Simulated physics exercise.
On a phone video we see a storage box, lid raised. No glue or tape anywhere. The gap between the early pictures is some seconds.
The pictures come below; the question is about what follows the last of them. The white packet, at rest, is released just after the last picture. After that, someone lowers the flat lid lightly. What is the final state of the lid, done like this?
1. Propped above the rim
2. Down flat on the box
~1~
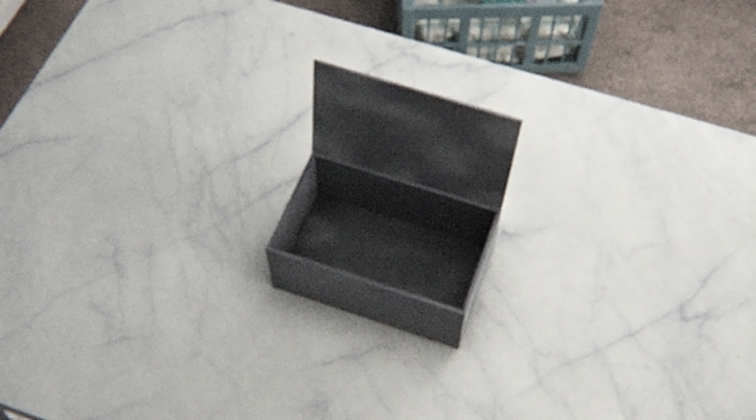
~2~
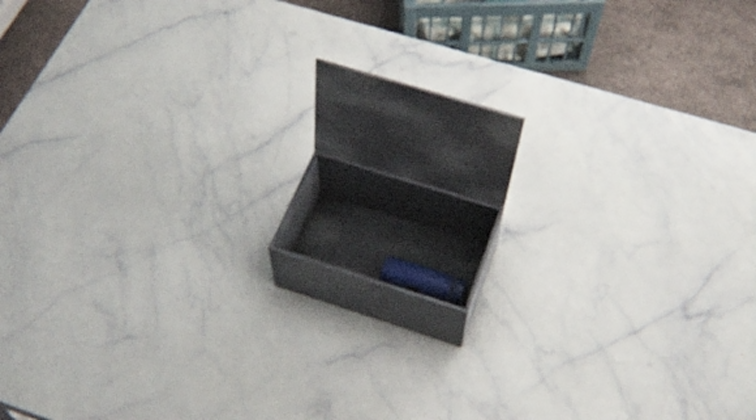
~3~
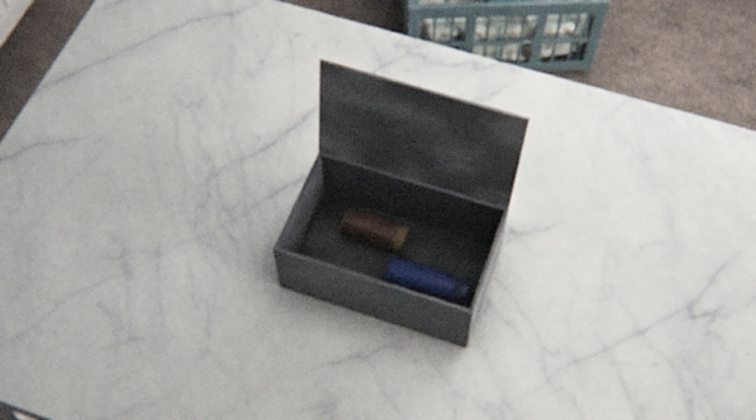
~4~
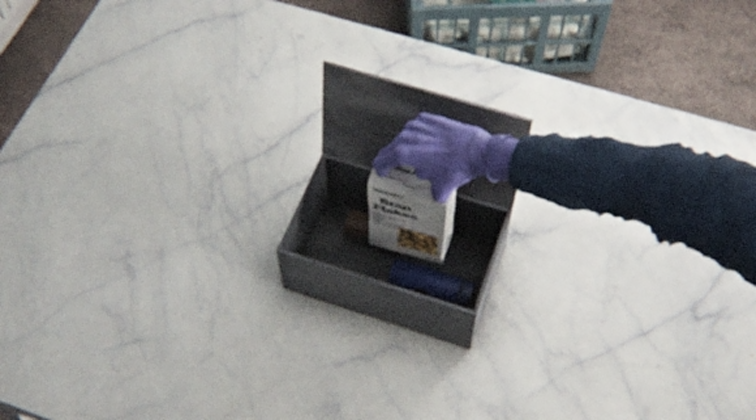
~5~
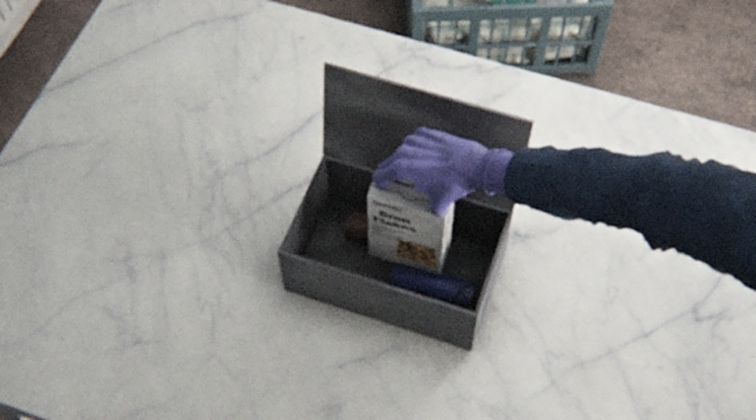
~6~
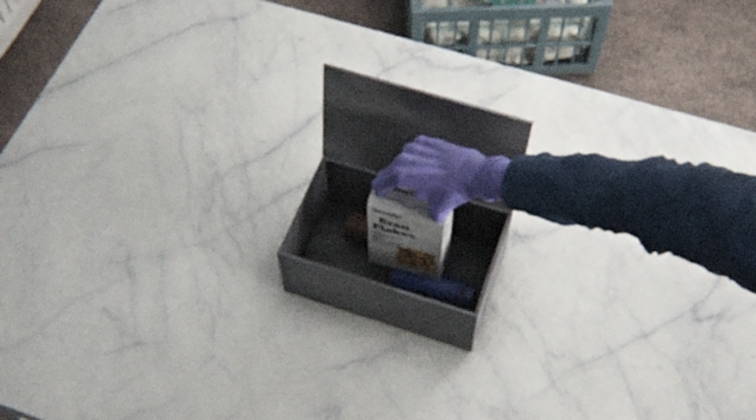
Propped above the rim.
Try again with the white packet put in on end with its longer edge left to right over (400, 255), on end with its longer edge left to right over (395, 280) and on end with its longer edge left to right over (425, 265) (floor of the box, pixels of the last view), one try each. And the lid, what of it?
1: Open. 2: Open. 3: Open.
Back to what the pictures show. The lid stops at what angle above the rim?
Some 20 degrees above the rim, more or less.
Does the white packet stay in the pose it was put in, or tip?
At the finish it goes crooked.
Then, 0.90 s on from there, lid starting down; white packet turned 32° from how it was put near (418, 233); blue shaker shifted about its own width; brown shaker shifted about its own width.
Then, 1.70 s on from there, lid 57° above the rim; white packet turned 18° from how it was put near (414, 241); blue shaker shifted about its own width; brown shaker shifted a little.
Then, 2.20 s on from there, lid 19° above the rim; white packet turned 38° from how it was put near (406, 264); blue shaker shifted about its own width; brown shaker shifted a little.
In the end, lid 19° above the rim; toppled in the box, white packet; moved from the start, blue shaker; brown shaker unmoved. At the end, from the last picture's camera, white packet near (406, 263).
